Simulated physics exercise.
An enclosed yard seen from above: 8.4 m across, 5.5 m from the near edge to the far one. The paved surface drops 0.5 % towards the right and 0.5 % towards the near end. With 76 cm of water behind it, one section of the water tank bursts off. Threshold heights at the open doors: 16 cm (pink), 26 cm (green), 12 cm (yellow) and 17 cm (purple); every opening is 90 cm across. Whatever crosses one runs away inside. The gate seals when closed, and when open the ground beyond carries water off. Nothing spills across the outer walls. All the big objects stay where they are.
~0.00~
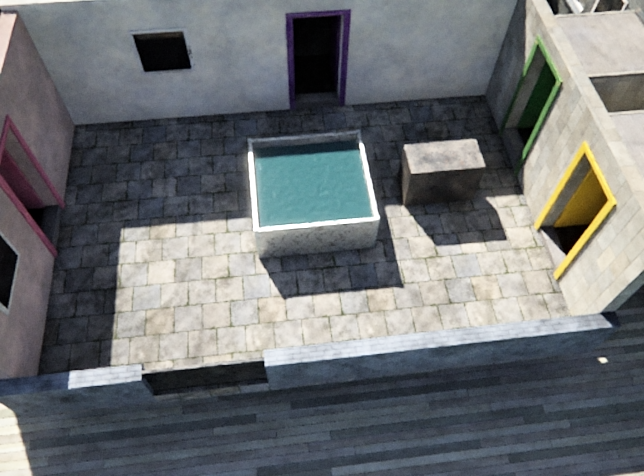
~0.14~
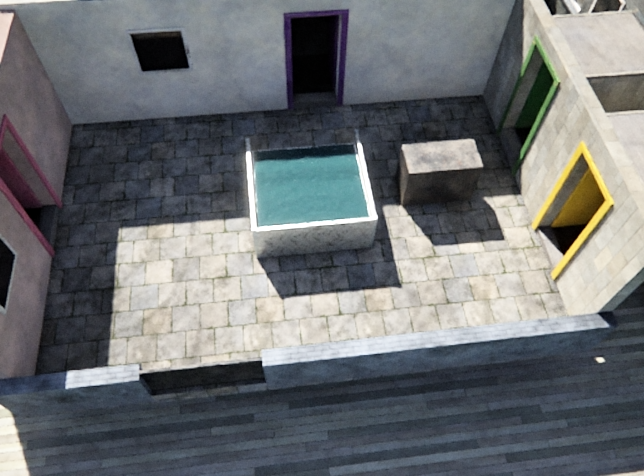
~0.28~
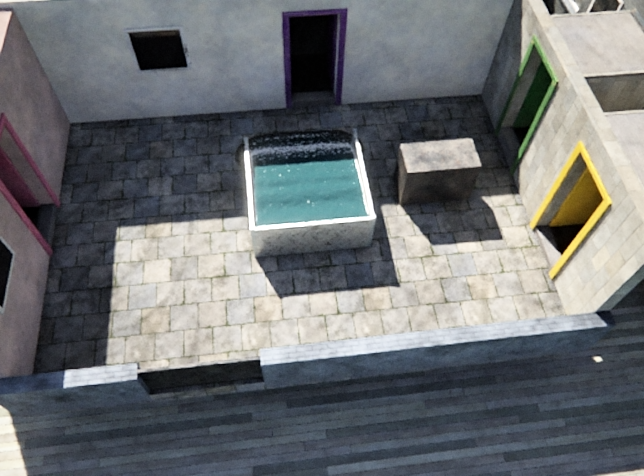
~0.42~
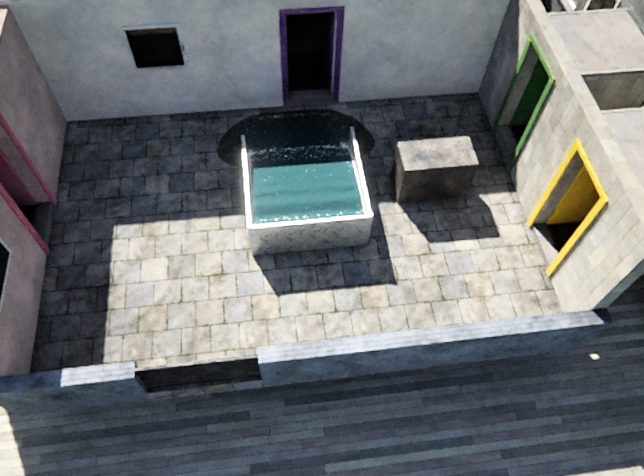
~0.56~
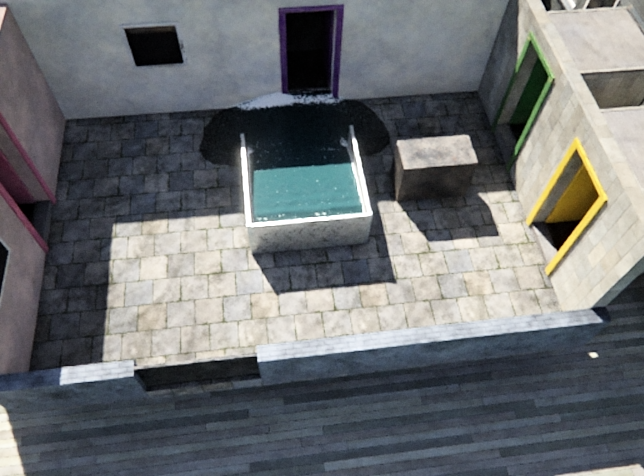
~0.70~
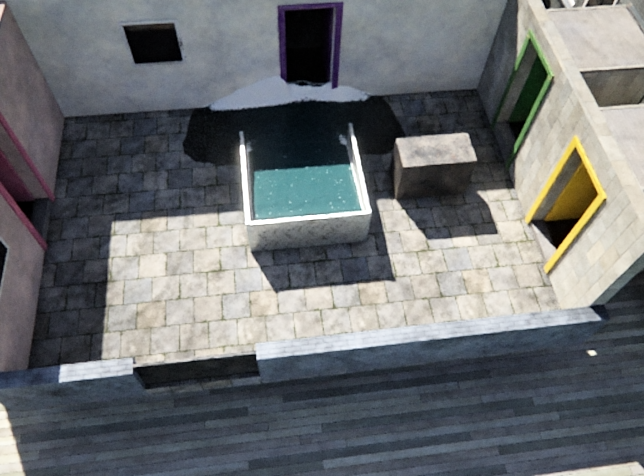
Water in a pale, open-topped tank lies still and teal in a walled, grey-paved yard seen from high above, until the tank's far side gives way. Around it are a grey block to the right, a purple-edged doorway behind, a pink one left, and green and yellow ones right. Dark water spreads behind the tank, foaming against the back wall, while the view shifts very slightly.
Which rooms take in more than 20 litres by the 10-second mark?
Within that time: At the pink door it stays under the limit; at the green door it does not reach the limit; at the yellow door it keeps below the limit; at the purple door it passes the limit.
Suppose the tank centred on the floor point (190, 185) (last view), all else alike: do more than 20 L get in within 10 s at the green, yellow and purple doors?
Then: Green below, yellow under, purple below.
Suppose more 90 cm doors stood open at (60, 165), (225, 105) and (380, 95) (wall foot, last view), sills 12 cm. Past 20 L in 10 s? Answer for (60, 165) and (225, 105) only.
In turn: Past it, over.
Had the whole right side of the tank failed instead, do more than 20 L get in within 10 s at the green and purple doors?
Against that limit: Green not over, purple below.
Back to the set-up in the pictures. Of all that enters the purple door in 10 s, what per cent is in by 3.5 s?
About 100 per cent.
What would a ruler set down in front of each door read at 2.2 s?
In cm: Pink 0, green 4, yellow 0, purple 35.
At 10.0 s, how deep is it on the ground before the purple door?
Roughly 5.0 cm deep.
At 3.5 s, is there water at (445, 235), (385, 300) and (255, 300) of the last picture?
In turn: Dry, not reached, not reached.
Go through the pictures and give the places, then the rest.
The first picture shows the water tank at (311, 181) is whole and still, 76 cm deep.
In the second picture, the front is at a hidden place, 1.0 m from the gap on the water tank's far side; 0.5 m2 of floor is under water; 76 cm left at the back of the water tank.
In the third picture, the front is at a hidden place, 1.2 m from the gap on the water tank's far side; 1.6 m2 of floor is under water; 76 cm left at the back of the water tank.
In the fourth picture, the front is at (353, 122), 1.6 m from the gap on the water tank's far side; 3.1 m2 of floor is under water; 71 cm left at the back of the water tank.
In the fifth picture, water pours out on the water tank's far side and has run 2.0 m, to (351, 101); typically 10 cm deep outside, 64 cm at the water tank's back.
In the sixth picture, water pours out on the water tank's far side and has run 2.4 m, to (378, 97); typically 12 cm deep outside, 65 cm at the water tank's back.
After 1.4 s water covers 20 % of the floor and is deepest (48 cm) near (284, 109); pink door not reached, green door not reached, yellow door not reached, purple door 47 cm at the sill, 149 L in.
After 2.2 s water covers 30 % of the floor and is deepest (36 cm) near (301, 102); pink door not reached, green door 4 cm at the sill, 0 L in, yellow door not reached, purple door 35 cm at the sill, 289 L in.
After 3.5 s water covers 50 % of the floor and is deepest (24 cm) near (470, 90); pink door 12 cm at the sill, 0 L in, green door 17 cm at the sill, 0 L in, yellow door 4 cm at the sill, 0 L in, purple door 17 cm at the sill, 344 L in.
After 6.0 s water covers 75 % of the floor and is deepest (18 cm) near (555, 317); pink door 7 cm at the sill, 0 L in, green door 11 cm at the sill, 0 L in, yellow door 6 cm at the sill, 0 L in, purple door 7 cm at the sill, 345 L in.
After 10.0 s water covers 95 % of the floor and is deepest (13 cm) near (342, 298); pink door 3 cm at the sill, 0 L in, green door 6 cm at the sill, 0 L in, yellow door 4 cm at the sill, 0 L in, purple door 5 cm at the sill, 345 L in.
